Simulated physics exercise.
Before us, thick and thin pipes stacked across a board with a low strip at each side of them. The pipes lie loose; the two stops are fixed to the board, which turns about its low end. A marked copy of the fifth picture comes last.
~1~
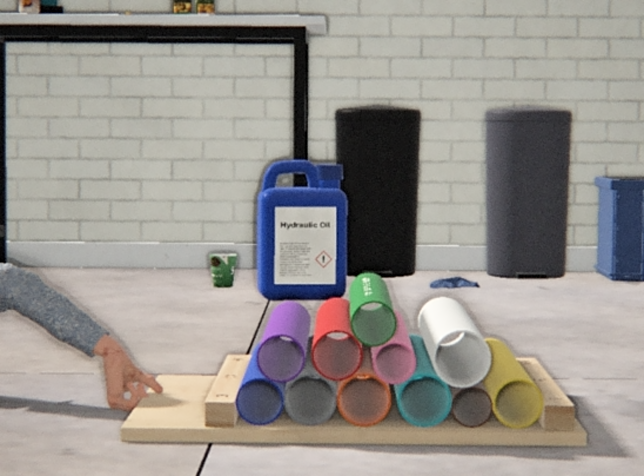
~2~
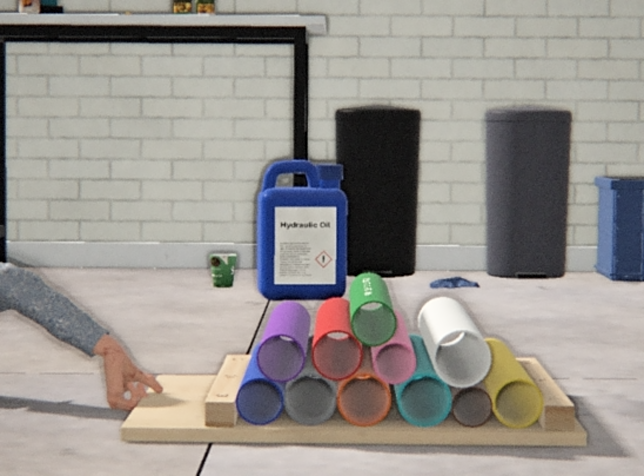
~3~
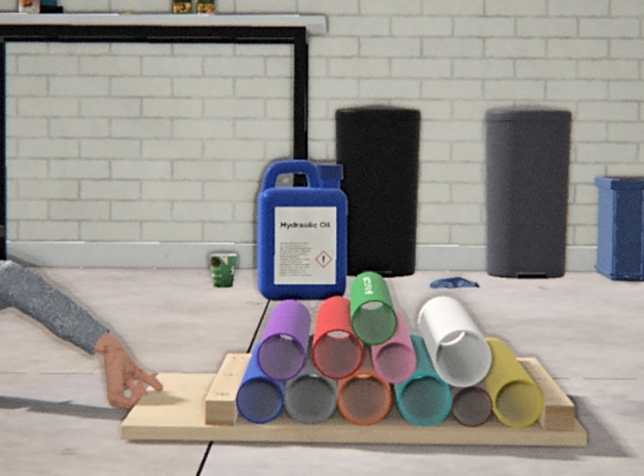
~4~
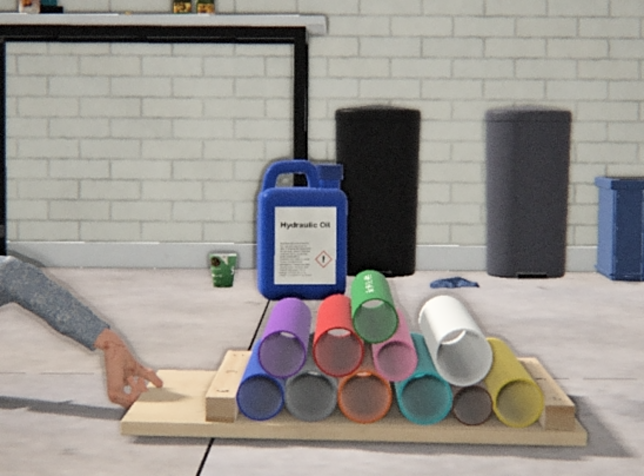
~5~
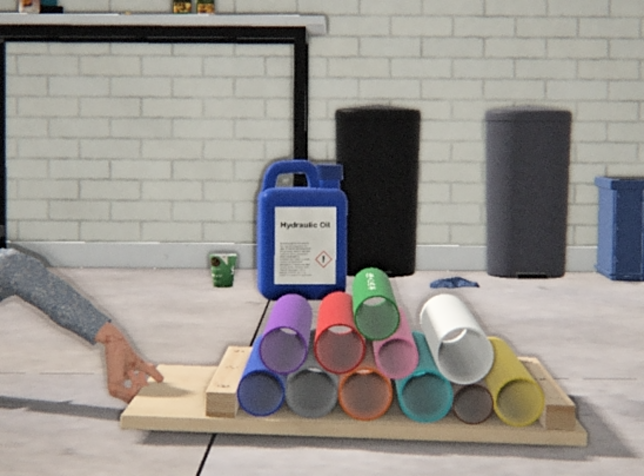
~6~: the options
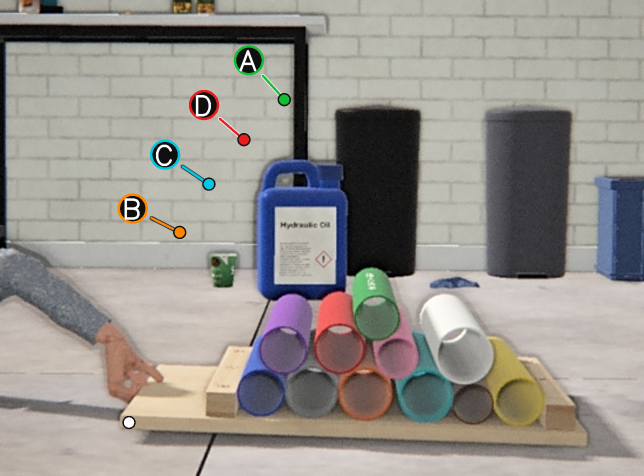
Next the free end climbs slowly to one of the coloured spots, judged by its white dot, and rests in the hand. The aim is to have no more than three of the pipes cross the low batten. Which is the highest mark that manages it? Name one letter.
B is the limit.
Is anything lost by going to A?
Yes, at A.
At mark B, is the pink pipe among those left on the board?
The pink pipe: Yes.
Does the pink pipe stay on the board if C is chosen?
No.
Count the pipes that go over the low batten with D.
It comes to five.
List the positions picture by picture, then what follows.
The first frame shows blue pipe (260, 402); grey pipe (310, 399); orange pipe (364, 400).
The second frame shows orange pipe (364, 400); turquoise pipe (424, 400).
The third frame shows board (353, 394); blue pipe (260, 400); grey pipe (310, 398); pink pipe (395, 362).
The fourth frame shows board (353, 393); blue pipe (260, 397); grey pipe (311, 396).
The fifth frame shows board (353, 390); blue pipe (261, 393); grey pipe (312, 392).
On the marked copy, A at (284, 99); B at (180, 232); C at (209, 184); D at (244, 140); the white dot at (129, 422).
With B. Early on, board at 18°.
Further on, board at 26°.
At the end, board at 26°, two over the low batten (white, green).
As for the rest, A five over the low batten; C four over the low batten (white, pink, red, green); D five over the low batten.
